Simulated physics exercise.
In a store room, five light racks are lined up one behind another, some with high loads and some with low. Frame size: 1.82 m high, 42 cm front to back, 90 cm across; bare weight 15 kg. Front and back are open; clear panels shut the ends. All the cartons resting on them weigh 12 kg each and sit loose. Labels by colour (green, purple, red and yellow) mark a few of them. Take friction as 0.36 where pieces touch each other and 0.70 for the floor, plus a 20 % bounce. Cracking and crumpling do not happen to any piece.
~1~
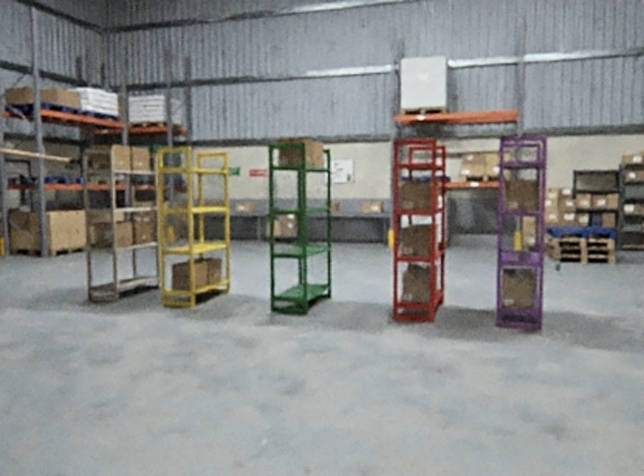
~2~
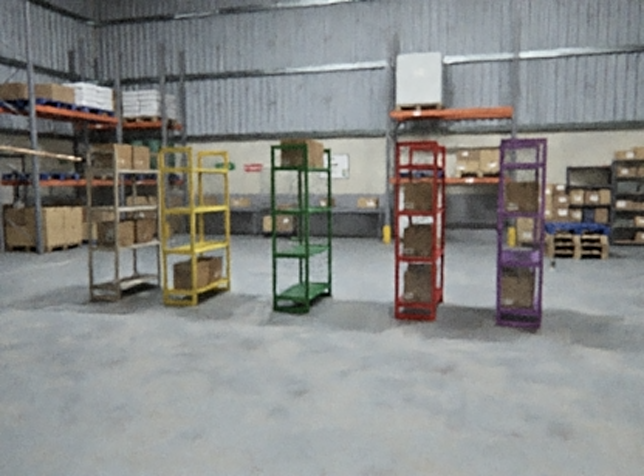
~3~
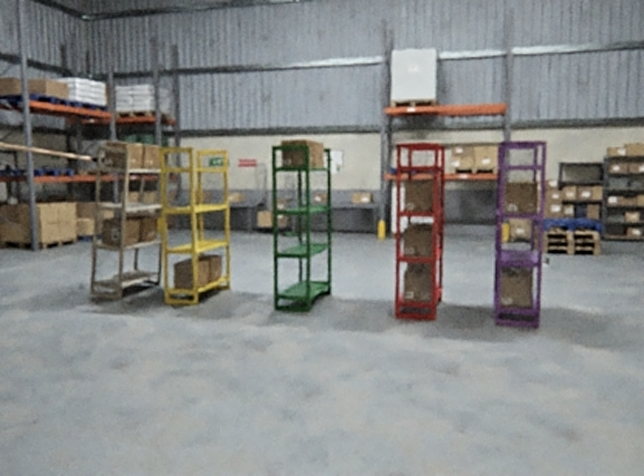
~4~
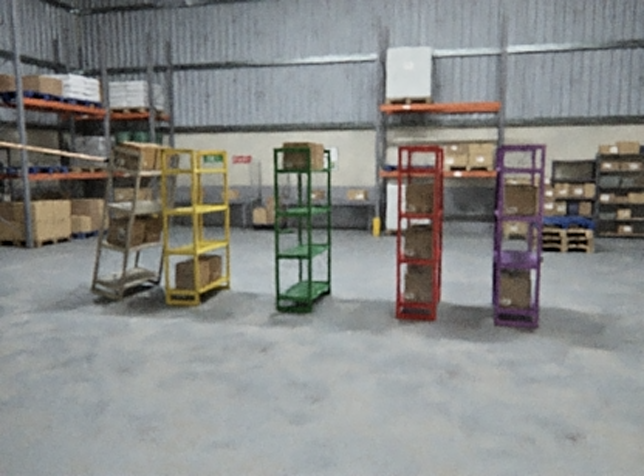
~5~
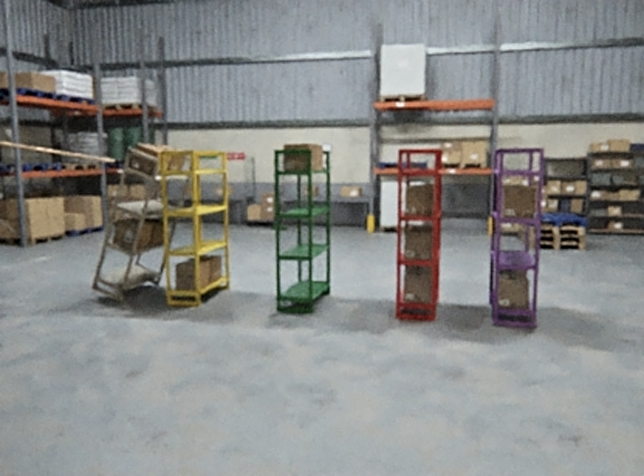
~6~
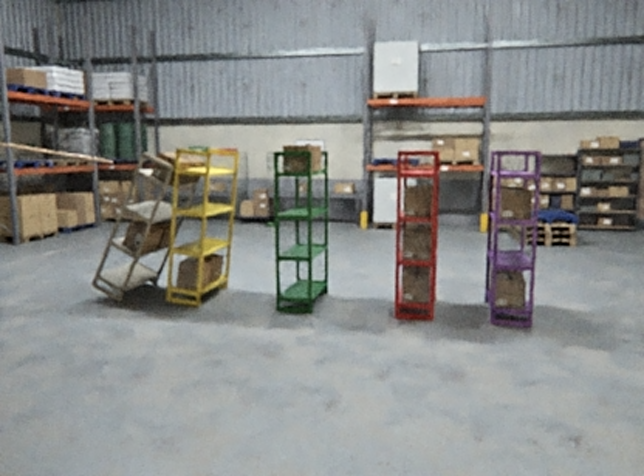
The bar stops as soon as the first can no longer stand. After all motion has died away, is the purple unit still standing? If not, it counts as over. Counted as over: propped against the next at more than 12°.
No.
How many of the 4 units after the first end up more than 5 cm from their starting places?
Shifted: 4.
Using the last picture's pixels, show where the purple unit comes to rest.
About (630, 301) in the last picture.
Then, 0.47 s past the last view, 4 cartons spilt or dropped; 1 of the 4 other units over; purple unit unmoved; yellow unit 34° from how it stood.
Then, 1.13 s past the last view, 8 cartons spilt or dropped; 2 of the 4 other units over; purple unit unmoved; yellow unit 58° from how it stood.
Then, 2.45 s past the last view, 12 cartons spilt or dropped; 4 of the 4 other units over; purple unit 17° from how it stood; yellow unit 66° from how it stood.
Then, 3.17 s past the last view, 14 cartons spilt or dropped; 4 of the 4 other units over; purple unit lying flat; yellow unit 66° from how it stood.
In the end, 16 cartons spilt or dropped; 4 of the 4 other units over; purple unit lying flat; green unit 66° from how it stood; yellow unit 66° from how it stood. Not one is left standing. From the last view, middles, purple unit near (630, 301), green unit near (390, 260).
